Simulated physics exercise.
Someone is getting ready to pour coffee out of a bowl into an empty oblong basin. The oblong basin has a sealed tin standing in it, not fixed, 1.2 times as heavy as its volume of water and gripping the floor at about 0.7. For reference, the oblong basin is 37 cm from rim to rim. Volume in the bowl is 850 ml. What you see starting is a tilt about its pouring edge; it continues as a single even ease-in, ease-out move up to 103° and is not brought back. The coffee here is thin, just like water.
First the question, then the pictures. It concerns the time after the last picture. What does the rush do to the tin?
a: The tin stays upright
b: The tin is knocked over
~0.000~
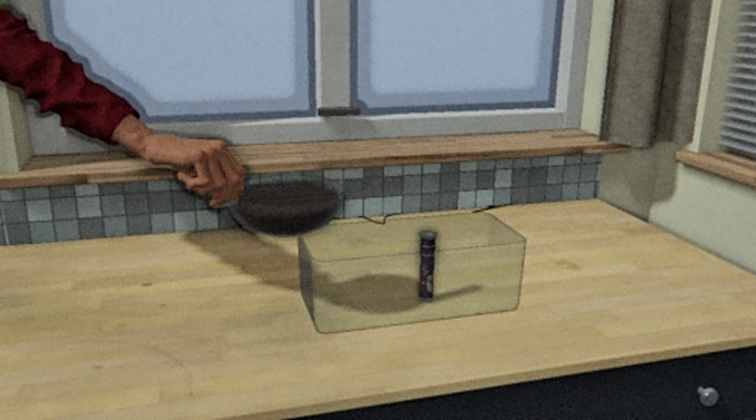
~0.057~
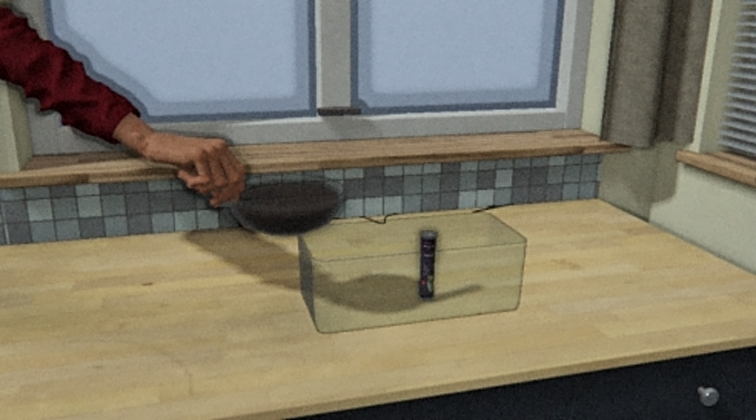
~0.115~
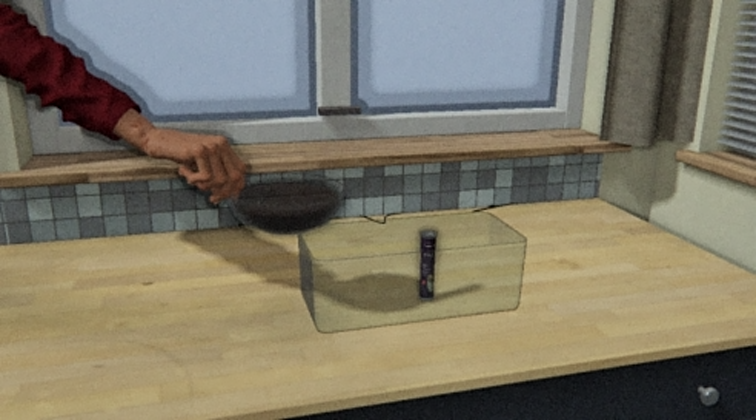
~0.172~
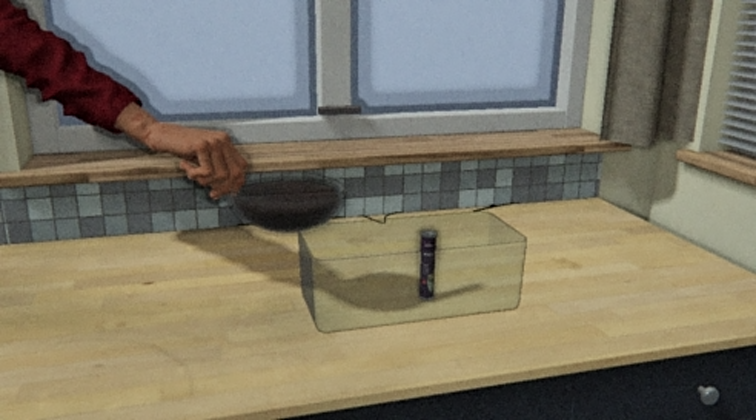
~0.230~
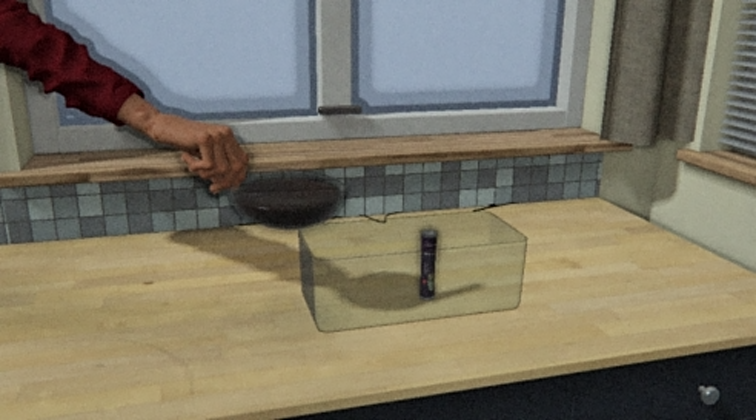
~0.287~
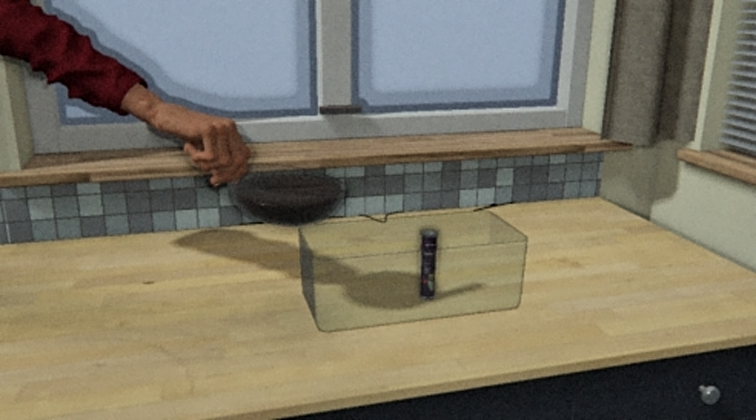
Option a: The tin stays upright.
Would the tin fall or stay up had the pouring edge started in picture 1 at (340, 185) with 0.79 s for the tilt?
It tumbles.
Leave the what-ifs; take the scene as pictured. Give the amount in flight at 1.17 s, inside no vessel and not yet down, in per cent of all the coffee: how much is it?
I'd put it at about 7 per cent of the liquid.
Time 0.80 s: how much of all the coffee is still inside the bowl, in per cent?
Around 44 in a hundred.
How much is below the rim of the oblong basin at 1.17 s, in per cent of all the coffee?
90 %, more or less.
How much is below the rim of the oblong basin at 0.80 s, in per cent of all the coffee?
I'd estimate some 20 percent of the liquid.
After 0.80 s the tilt is 58° and 44 per cent is still to pour; the tin stands where it began.
After 1.17 s the tilt is 92° and 2 per cent is still to pour; the tin stands where it began.
After 1.56 s the tilt is 103° and 0 per cent is still to pour; the tin stands where it began.
After 1.98 s the tilt is 103° and 0 per cent is still to pour; the tin stands where it began.
In the end the tin stands where it began.
